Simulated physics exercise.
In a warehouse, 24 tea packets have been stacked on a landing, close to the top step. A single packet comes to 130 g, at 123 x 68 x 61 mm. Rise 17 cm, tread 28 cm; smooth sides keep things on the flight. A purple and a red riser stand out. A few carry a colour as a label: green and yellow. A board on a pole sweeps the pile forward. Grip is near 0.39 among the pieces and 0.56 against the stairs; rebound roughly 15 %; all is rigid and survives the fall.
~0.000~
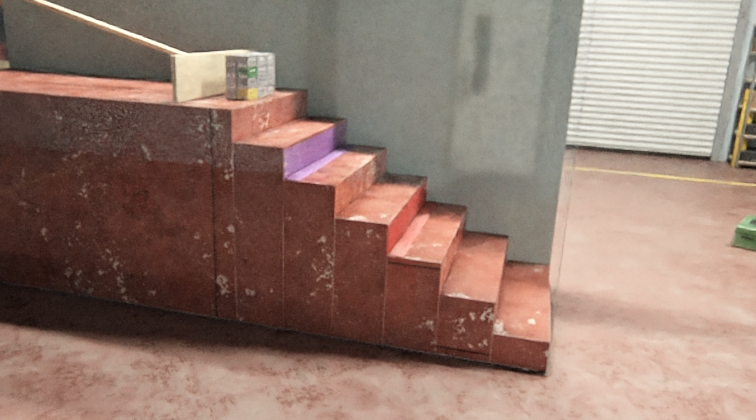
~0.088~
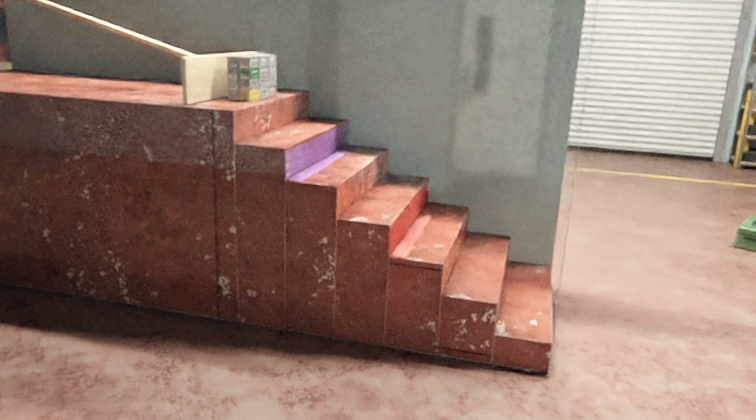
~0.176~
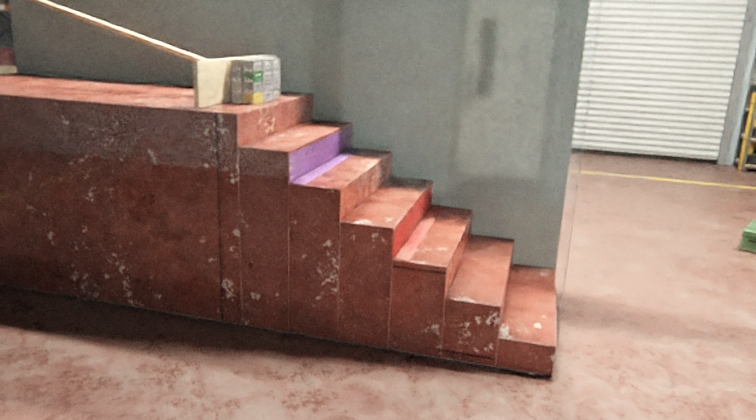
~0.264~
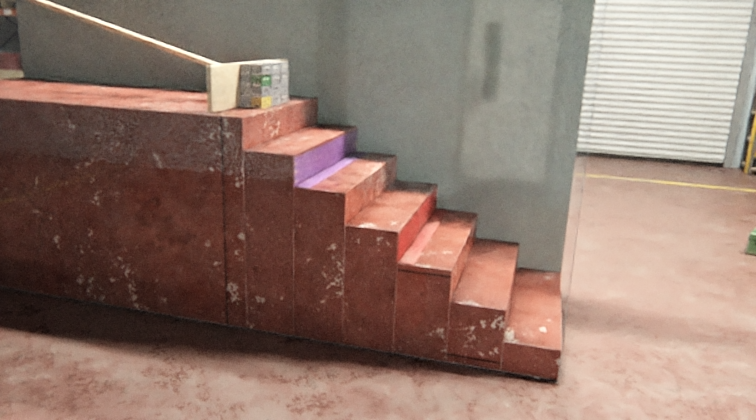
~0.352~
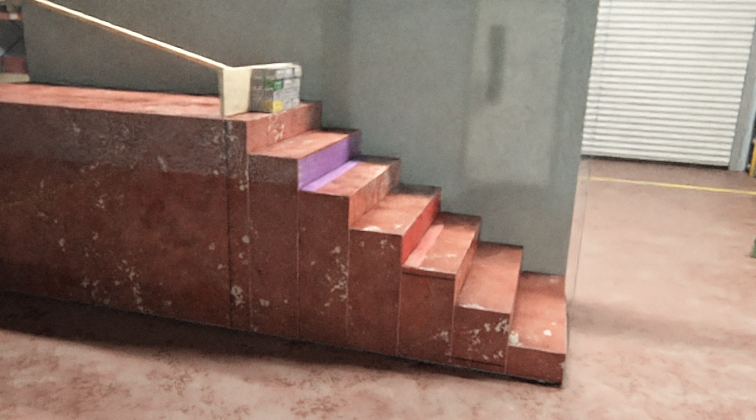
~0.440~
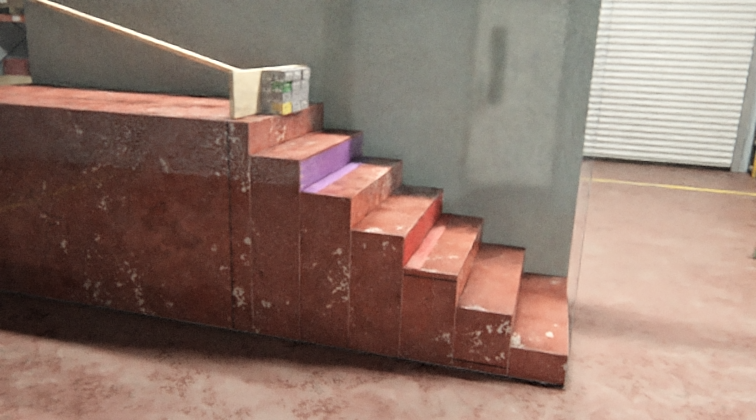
The video shows a board on a long pole sliding right across the landing of worn red steps with one purple and one bright red riser, meeting a small stack of packets and pushing it slightly toward the top step.
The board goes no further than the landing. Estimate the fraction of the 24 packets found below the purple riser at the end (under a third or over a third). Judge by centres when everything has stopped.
Over a third of them.
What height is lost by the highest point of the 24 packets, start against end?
Roughly 28 cm.
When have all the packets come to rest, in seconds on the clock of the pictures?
Around 2.0 s.
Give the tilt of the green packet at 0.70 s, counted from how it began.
Some 0°.
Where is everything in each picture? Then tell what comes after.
In the first picture (each place is the centre of the face we see best; the camera pans a little), board (173, 65) 34 cm from the edge; purple riser, near end, (300, 176); red riser, near end, (401, 250); yellow packet (243, 94); green packet (243, 73); all in place.
In the second picture, board (183, 67) 29 cm from the edge; green packet (245, 74).
In the third picture, board (195, 71) 24 cm from the edge; green packet (248, 77).
In the fourth picture, board (209, 75) 20 cm from the edge; yellow packet (257, 103) moved 21 mm; green packet (256, 81) moved 19 mm; 24 have shifted.
In the fifth picture, board (221, 80) 15 cm from the edge; green packet (268, 85) moved 7 cm; yellow packet (268, 107) moved 7 cm; 24 have shifted.
In the sixth picture, board (231, 82) 10 cm from the edge; purple riser, near end, (316, 188); red riser, near end, (417, 262); yellow packet (277, 109) moved 11 cm; green packet (277, 87) moved 11 cm; 24 have shifted.
By 0.54 s, none of the 24 packets below the purple riser, 24 disturbed; green packet tilted 5°; yellow packet tilted 4°.
By 0.70 s, none of the 24 packets below the purple riser, 24 disturbed; yellow packet 17 cm lower; green packet 17 cm lower.
By 0.98 s, 8 of the 24 packets below the purple riser; green packet tilted 24°, 18 cm lower; yellow packet tilted 24°, 16 cm lower.
By 1.40 s, 13 of the 24 packets below the purple riser; green packet upside down; yellow packet on its side.
When it is over (2.4 s), 13 of the 24 packets below the purple riser; green packet upside down; yellow packet on its side. That is 54 per cent. In pixels of the last frame, middles, green packet near (354, 173), yellow packet near (318, 140).
